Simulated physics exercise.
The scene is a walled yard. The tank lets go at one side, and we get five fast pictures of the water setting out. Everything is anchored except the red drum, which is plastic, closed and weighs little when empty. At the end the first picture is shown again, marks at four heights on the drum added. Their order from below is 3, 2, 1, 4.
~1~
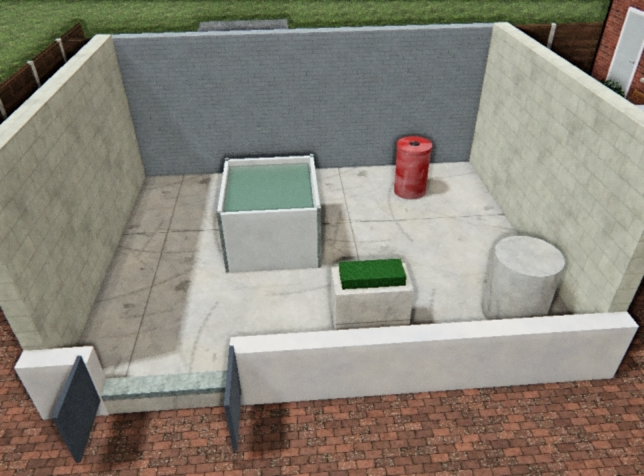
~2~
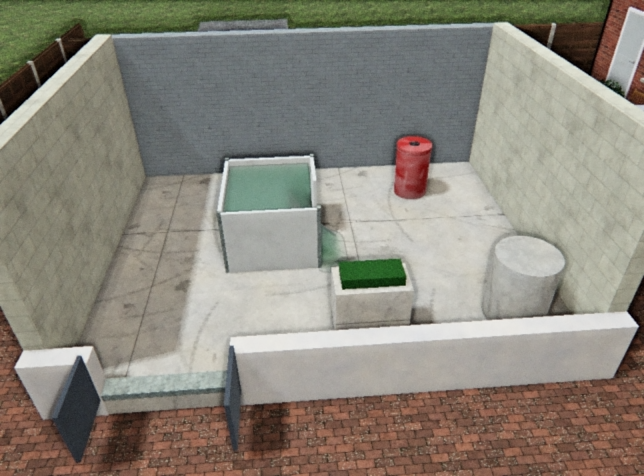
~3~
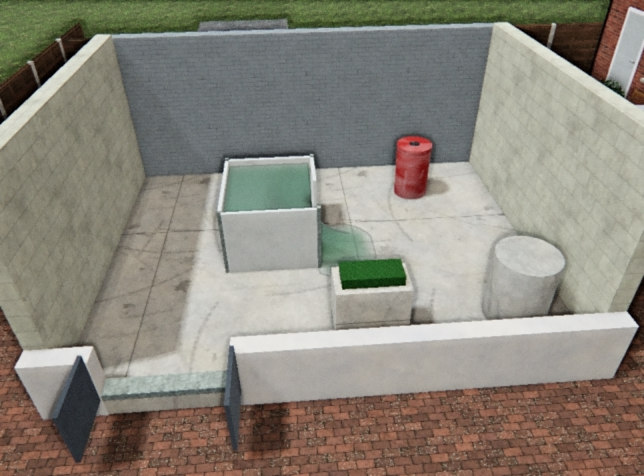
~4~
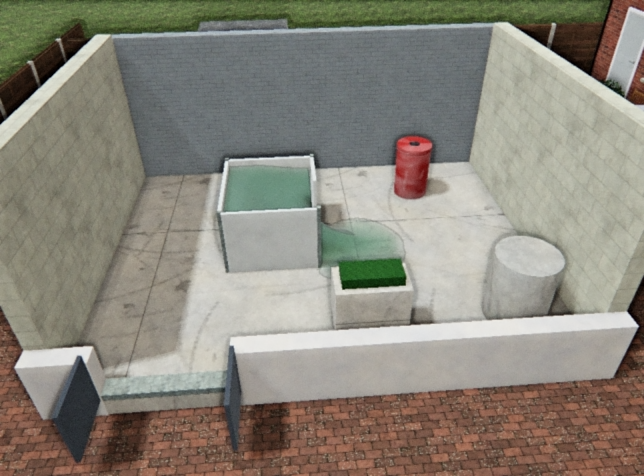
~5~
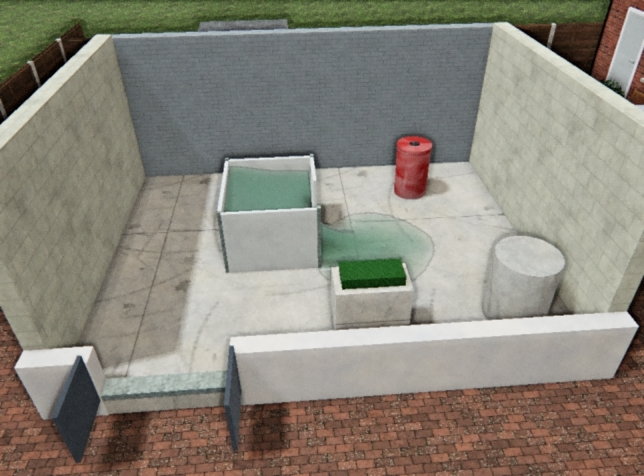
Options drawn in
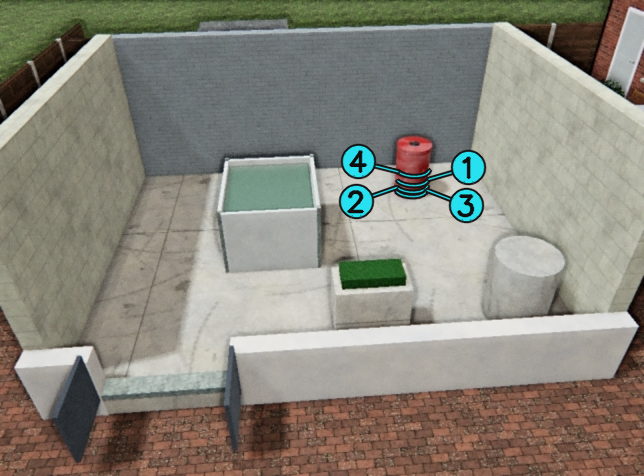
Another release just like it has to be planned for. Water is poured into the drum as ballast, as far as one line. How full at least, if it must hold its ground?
Go for 2.
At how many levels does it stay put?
Three of the four.
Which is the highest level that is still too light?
That would be 3.
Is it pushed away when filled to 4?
No, not at all.
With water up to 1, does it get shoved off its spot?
No, that is safe.
On the marked copy, 1 at (415, 185); 2 at (414, 192); 3 at (414, 196); 4 at (416, 176); from the bottom up 3, 2, 1, 4.
If 1 is chosen, it does not move.
If 2 is chosen, it does not move.
If 3 is chosen, it is pushed about 3 times its own width away.
If 4 is chosen, it does not move.
